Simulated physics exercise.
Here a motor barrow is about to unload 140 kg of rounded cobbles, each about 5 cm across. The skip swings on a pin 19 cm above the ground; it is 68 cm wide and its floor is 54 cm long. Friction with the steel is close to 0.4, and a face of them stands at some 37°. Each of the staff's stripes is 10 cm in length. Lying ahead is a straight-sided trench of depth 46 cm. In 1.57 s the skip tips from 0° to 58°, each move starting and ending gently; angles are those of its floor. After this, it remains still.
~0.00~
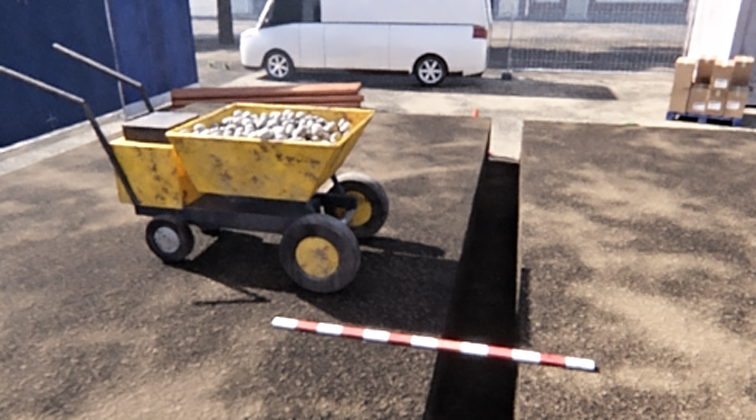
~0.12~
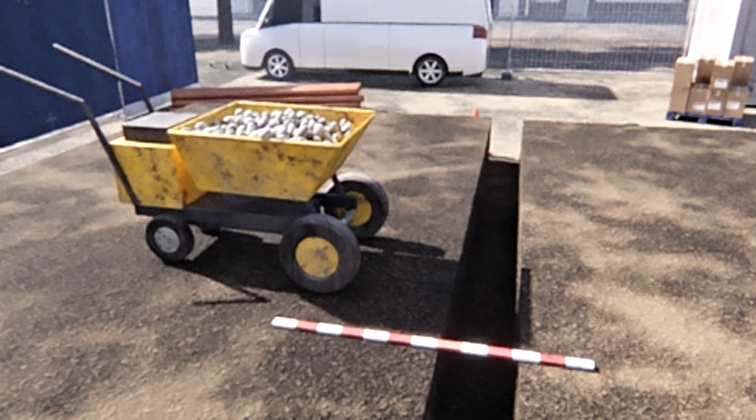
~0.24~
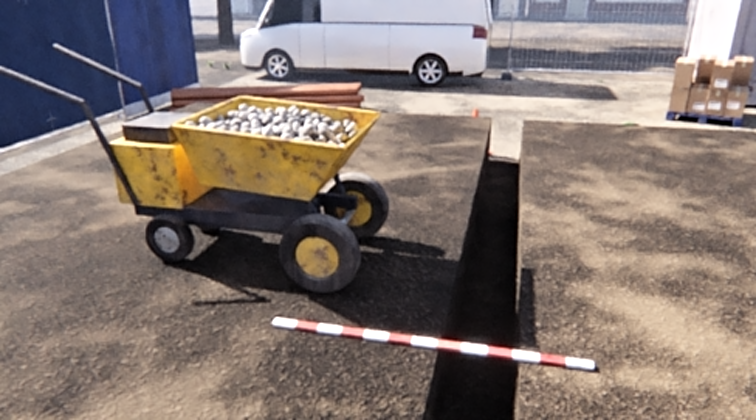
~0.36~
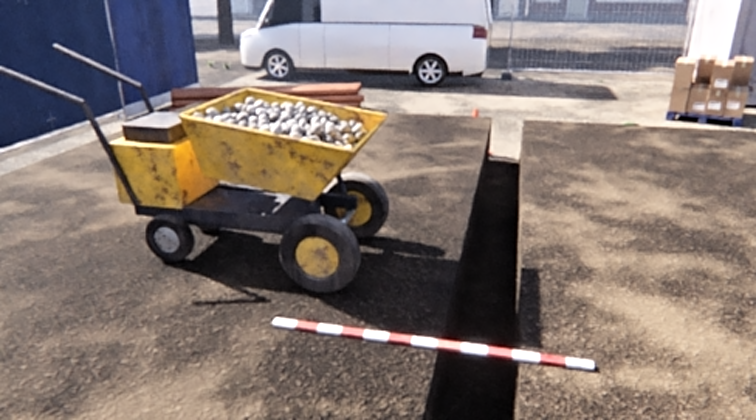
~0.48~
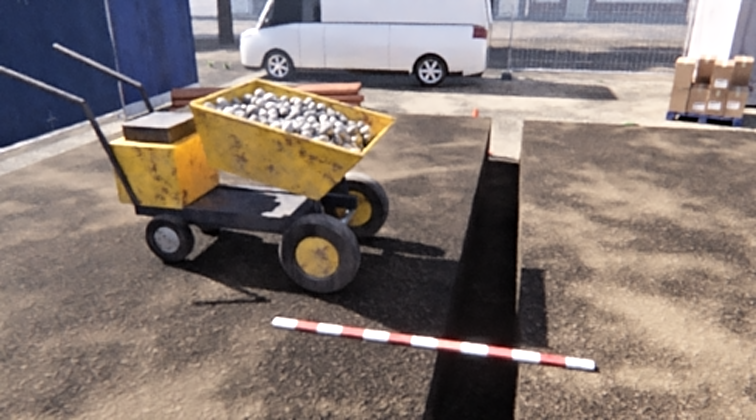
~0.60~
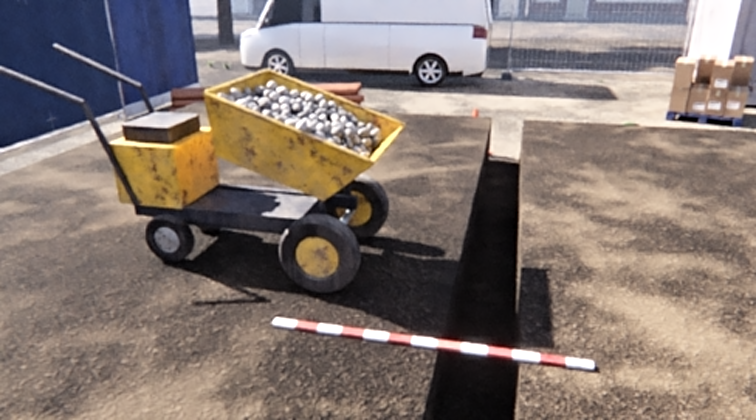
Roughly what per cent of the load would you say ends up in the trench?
I'd say 46 per cent ends up in the trench.
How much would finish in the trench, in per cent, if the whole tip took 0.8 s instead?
With that timing, about 45 per cent.
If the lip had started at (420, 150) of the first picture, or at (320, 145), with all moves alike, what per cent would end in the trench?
First place: Near 10%; second place: Near 35%.
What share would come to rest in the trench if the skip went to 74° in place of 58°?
The trench would hold about 100% of it.
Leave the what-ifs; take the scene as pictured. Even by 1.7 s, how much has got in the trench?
About 10 per cent by then.
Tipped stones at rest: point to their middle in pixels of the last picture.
I'd put it close to (483, 347).
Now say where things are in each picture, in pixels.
In the first picture, the skip is at 0°, its lip at (336, 146); the top of the load is at (268, 122).
The second picture shows lip at (338, 147), floor tilted 1°, highest stones at (264, 121); the stones move at 0.1 m/s on average.
In the third picture, the skip is at 4°, its lip at (343, 149); the top of the load is at (260, 116); the stones move at 0.3 m/s on average.
In the fourth picture, the skip is at 8°, its lip at (352, 152); the top of the load is at (251, 109); the stones move at 0.4 m/s on average.
In the fifth picture, the skip is at 13°, its lip at (362, 156); the top of the load is at (258, 101); the stones move at 0.4 m/s on average.
The sixth picture shows lip at (374, 163), floor tilted 19°, highest stones at (269, 92); the stones move at 0.5 m/s on average.
After 1.2 s the floor is at 49°; 100 % in the skip; the foremost stones are at (421, 184).
After 1.7 s the floor is at 58°; 86 % in the skip, 3 % short of the trench, 11 % in the trench; the foremost stones are at (503, 365).
After 2.0 s the floor is at 58°; 70 % in the skip, 2 % short of the trench, 27 % in the trench; the foremost stones are at (516, 336).
After 4.0 s the floor is at 58°; 51 % in the skip, 3 % short of the trench, 46 % in the trench; the foremost stones are at (524, 358).
